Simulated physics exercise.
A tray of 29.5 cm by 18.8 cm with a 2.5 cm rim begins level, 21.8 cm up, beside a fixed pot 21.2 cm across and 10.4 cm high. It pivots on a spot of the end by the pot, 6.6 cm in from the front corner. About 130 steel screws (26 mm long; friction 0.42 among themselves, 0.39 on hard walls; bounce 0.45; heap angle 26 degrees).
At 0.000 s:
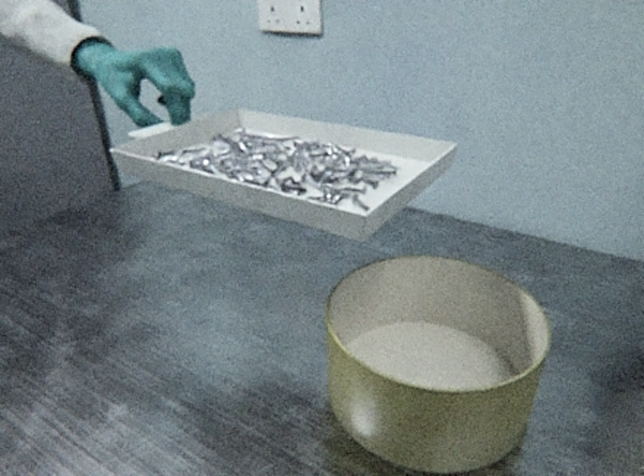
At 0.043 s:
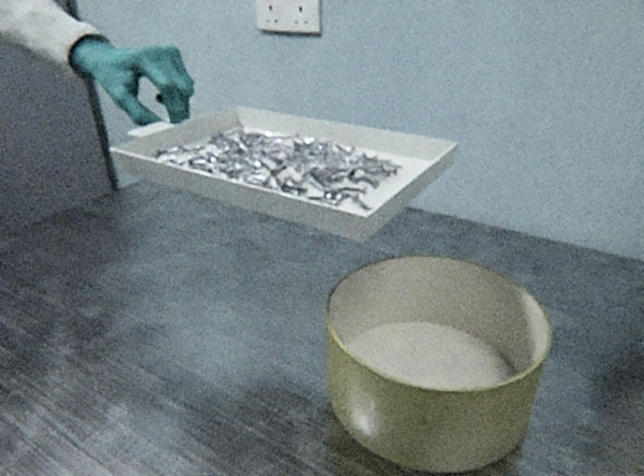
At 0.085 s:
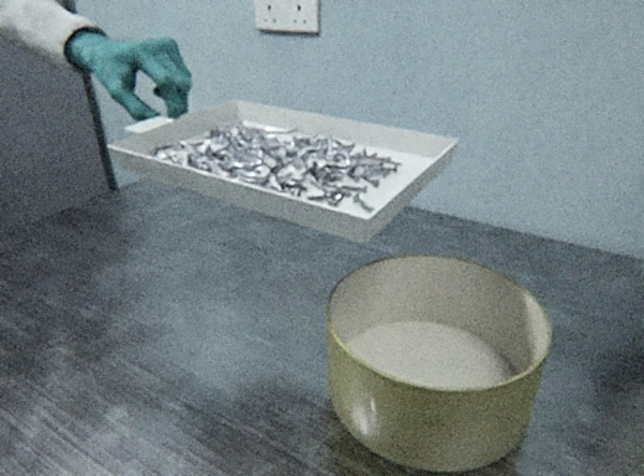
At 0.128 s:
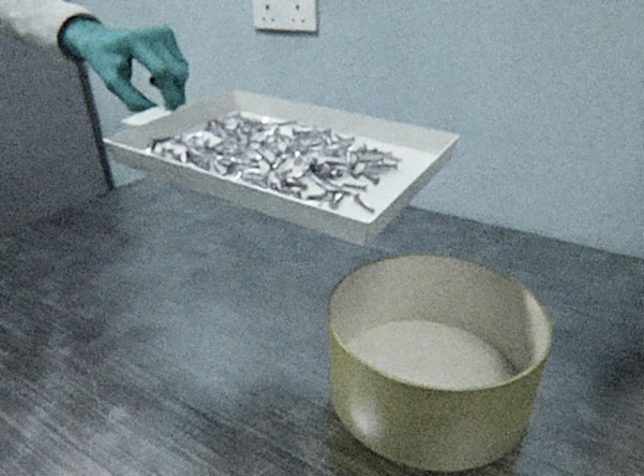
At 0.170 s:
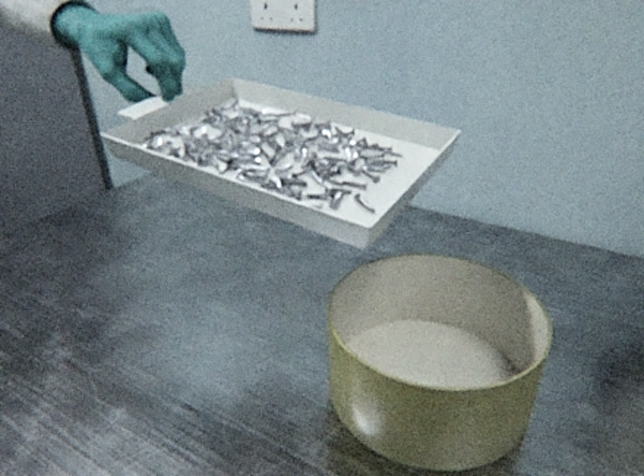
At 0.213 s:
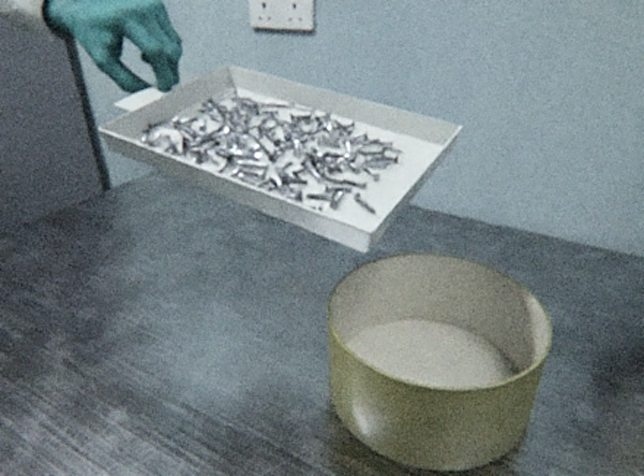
In this clip, a teal-gloved hand raises the left end of a white tray of small silvery metal pieces, tilting it gradually down toward the right, while a round yellowish pot stays still on the dark surface below.
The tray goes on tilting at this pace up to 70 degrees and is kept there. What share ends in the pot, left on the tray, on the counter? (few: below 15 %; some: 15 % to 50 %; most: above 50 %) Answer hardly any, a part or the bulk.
In the pot: Hardly any; left on the tray: The bulk; on the counter: A part.
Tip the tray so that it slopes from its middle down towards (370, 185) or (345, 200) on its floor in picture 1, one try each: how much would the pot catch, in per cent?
Some 25 and 25 per cent.
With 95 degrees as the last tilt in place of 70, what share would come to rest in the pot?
Then about 40 per cent.
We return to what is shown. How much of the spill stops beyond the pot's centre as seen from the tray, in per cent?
Some 20 per cent.
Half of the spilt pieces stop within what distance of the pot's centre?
Roughly 16 cm.
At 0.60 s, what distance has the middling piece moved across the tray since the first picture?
Roughly 6 cm.
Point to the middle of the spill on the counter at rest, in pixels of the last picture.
Around (340, 469).
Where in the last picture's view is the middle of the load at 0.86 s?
Around (316, 204).
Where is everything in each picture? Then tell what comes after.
The first picture shows tray tilt 0 degrees, front corners at (116, 149) and (363, 211); middle of the pieces at (275, 161); pot at (434, 310).
The second picture shows tray tilt 1 degrees, front corners at (115, 148) and (364, 212); middle of the pieces at (275, 160).
The third picture shows tray tilt 2 degrees, front corners at (113, 145) and (365, 214); middle of the pieces at (274, 157).
The fourth picture shows tray tilt 5 degrees, front corners at (110, 139) and (366, 218), lowest corner right front; middle of the pieces at (274, 151).
The fifth picture shows tray tilt 8 degrees, front corners at (107, 133) and (367, 222), lowest corner right front; middle of the pieces at (273, 145).
The sixth picture shows tray tilt 11 degrees, front corners at (104, 127) and (368, 227), lowest corner right front; middle of the pieces at (272, 139); pot at (435, 308). Its pace works out near 75 degrees a second.
After 0.60 s, tilt 40 degrees; the tray holds 100 %, the pot 0 %.
Then, at 0.86 s, tilt 59 degrees; the tray holds 100 %, the pot 0 %.
After 1.22 s, tilt 70 degrees; the tray holds 75 %, the pot 5 %.
At rest (2.6 s), pot 5 %, tray 65 %, counter 25 %.
